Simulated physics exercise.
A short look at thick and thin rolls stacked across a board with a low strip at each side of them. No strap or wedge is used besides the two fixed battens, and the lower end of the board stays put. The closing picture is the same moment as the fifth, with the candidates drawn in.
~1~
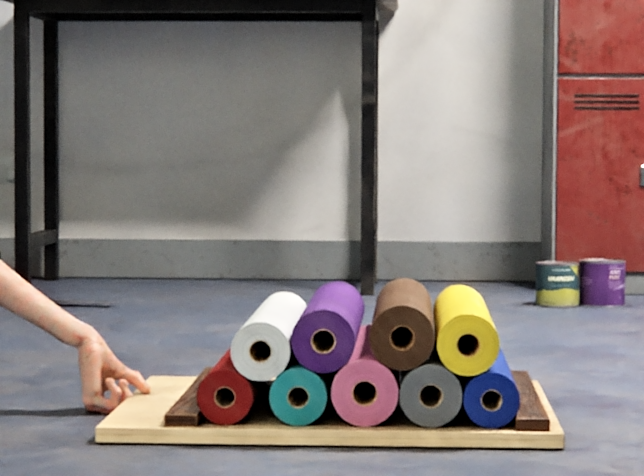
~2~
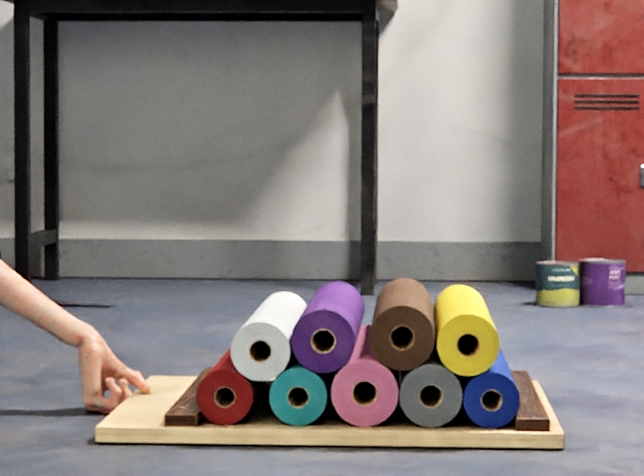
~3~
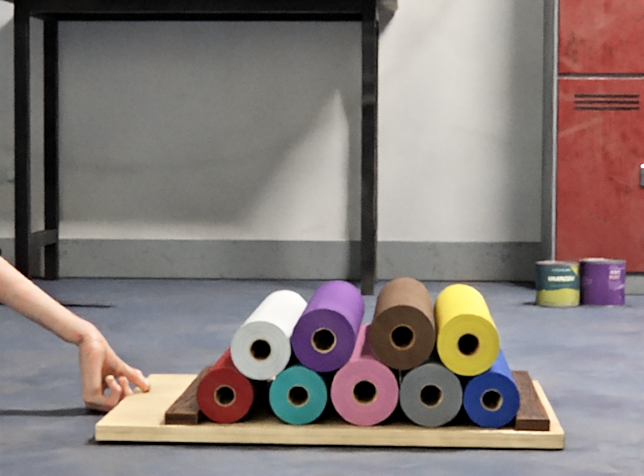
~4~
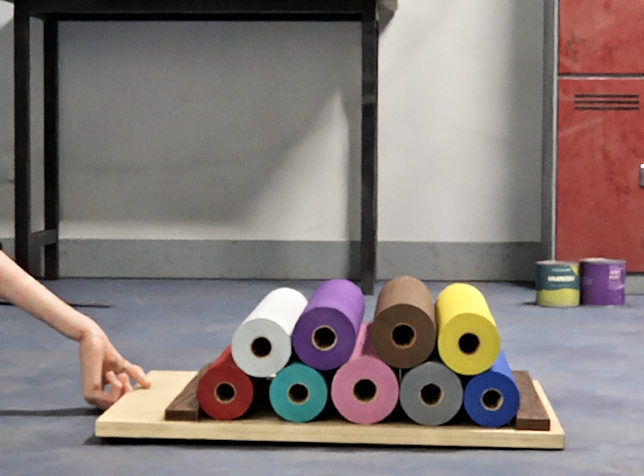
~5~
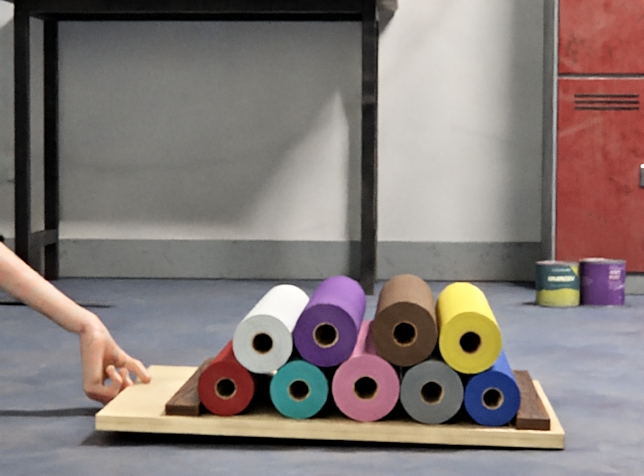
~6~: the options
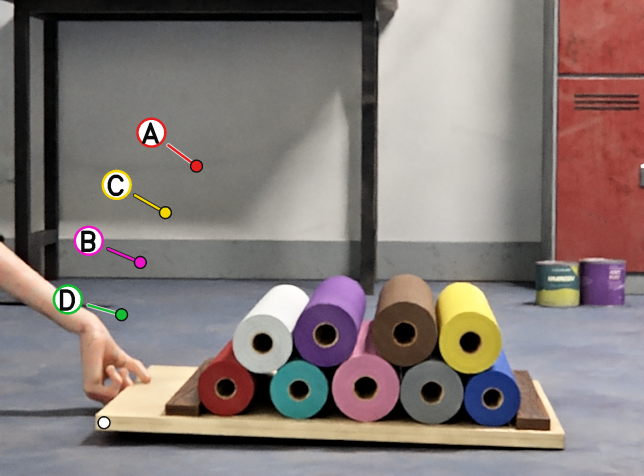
In this clip, a hand at the left slowly lifts the near end of a pale board slightly, while colourful rolls stacked in two rows between dark strips rise a little with it and keep their arrangement.
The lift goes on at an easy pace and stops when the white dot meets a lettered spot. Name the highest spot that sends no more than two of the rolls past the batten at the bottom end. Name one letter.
Up to B.
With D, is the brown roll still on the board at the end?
Yes, with D.
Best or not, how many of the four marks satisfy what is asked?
The number is two.
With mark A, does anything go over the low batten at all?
At A: Yes.
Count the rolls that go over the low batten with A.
It comes to nine.
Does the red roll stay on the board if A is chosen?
The red roll: No.
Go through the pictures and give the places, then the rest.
The first frame shows grey roll (431, 396); blue roll (492, 400); white roll (261, 351).
The second frame shows white roll (261, 351); yellow roll (468, 345).
The third frame shows board (336, 402); red roll (225, 395); white roll (261, 350); turquoise roll (298, 396).
The fourth frame shows board (336, 400); red roll (225, 392); turquoise roll (298, 394); grey roll (431, 394).
The fifth frame shows board (337, 397); red roll (226, 388); turquoise roll (299, 390).
On the copy, A at (196, 166); B at (141, 263); C at (165, 213); D at (121, 315); the white dot at (104, 423).
On B. First, board at 15°.
Then, board at 22°.
Finally, board at 22°, none over the low batten.
By contrast, A nine over the low batten; C nine over the low batten; D none over the low batten.
